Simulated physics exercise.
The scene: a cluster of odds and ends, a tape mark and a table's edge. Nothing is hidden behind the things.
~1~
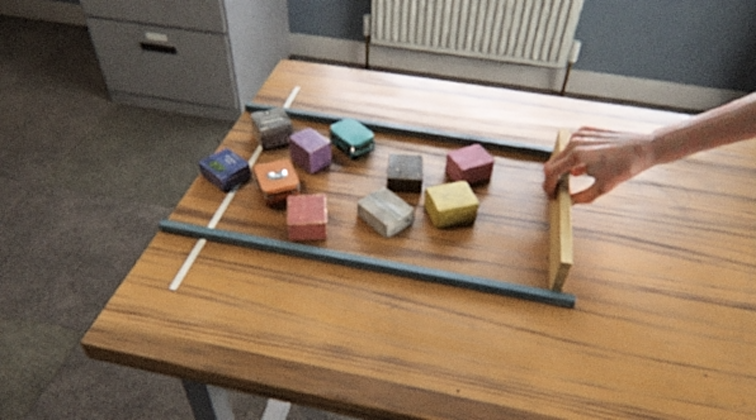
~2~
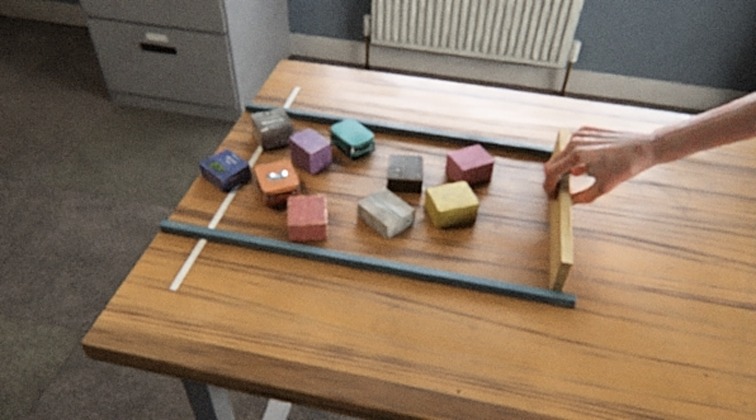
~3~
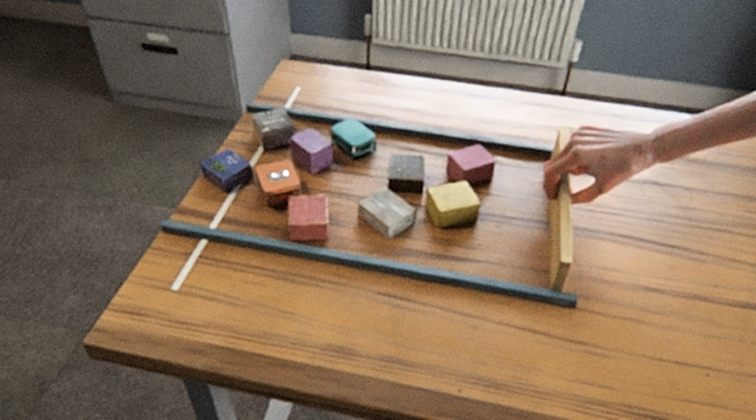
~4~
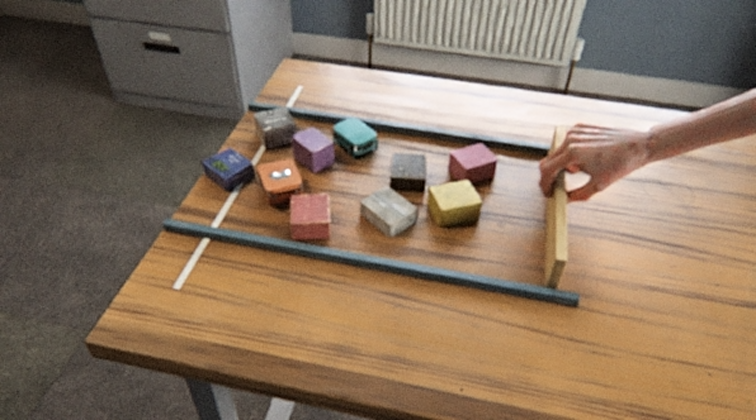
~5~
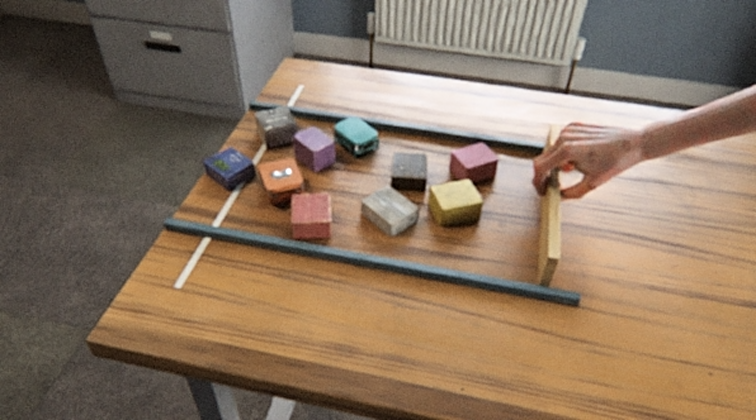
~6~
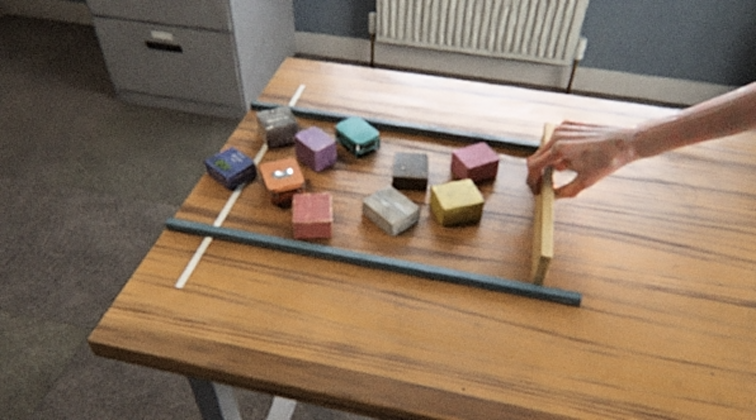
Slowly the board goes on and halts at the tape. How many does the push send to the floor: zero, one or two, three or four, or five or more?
As it turns out, the number that fall off is five or more.
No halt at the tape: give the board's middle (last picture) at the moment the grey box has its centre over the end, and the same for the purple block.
Its middle is around (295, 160) and around (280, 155).
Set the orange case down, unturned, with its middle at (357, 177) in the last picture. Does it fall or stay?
It drops off.
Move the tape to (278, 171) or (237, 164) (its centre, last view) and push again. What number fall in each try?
The counts: 3 and 7.
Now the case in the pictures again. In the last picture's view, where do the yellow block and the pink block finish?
Near (230, 162) and (258, 120).
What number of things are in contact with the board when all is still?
3 of them.
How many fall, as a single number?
Fallen: 7.
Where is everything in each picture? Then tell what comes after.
In the first picture, blue box (225, 170); grey box (272, 128); orange case (277, 184); board (560, 203); tape (248, 168).
In the second picture, grey box (272, 129); white box (386, 213).
In the third picture, orange case (279, 184); purple block (312, 151).
In the fourth picture, blue box (229, 169); yellow block (454, 203).
In the fifth picture, grey box (276, 127); board (550, 199).
In the sixth picture, blue box (231, 168); grey box (277, 127); orange case (283, 182); board (544, 198); tape (253, 167).
Soon after, none off yet; blue box at rest near (231, 168); grey box at rest near (277, 127); orange case at rest near (283, 182).
Then, none off yet; blue box moved about its own width near (200, 164); grey box moved about its own width near (236, 126); orange case moved about its own width near (231, 174).
At rest, the number that fall off is five or more; fallen, black block, turquoise case, red block, purple block, orange case, grey box and blue box.
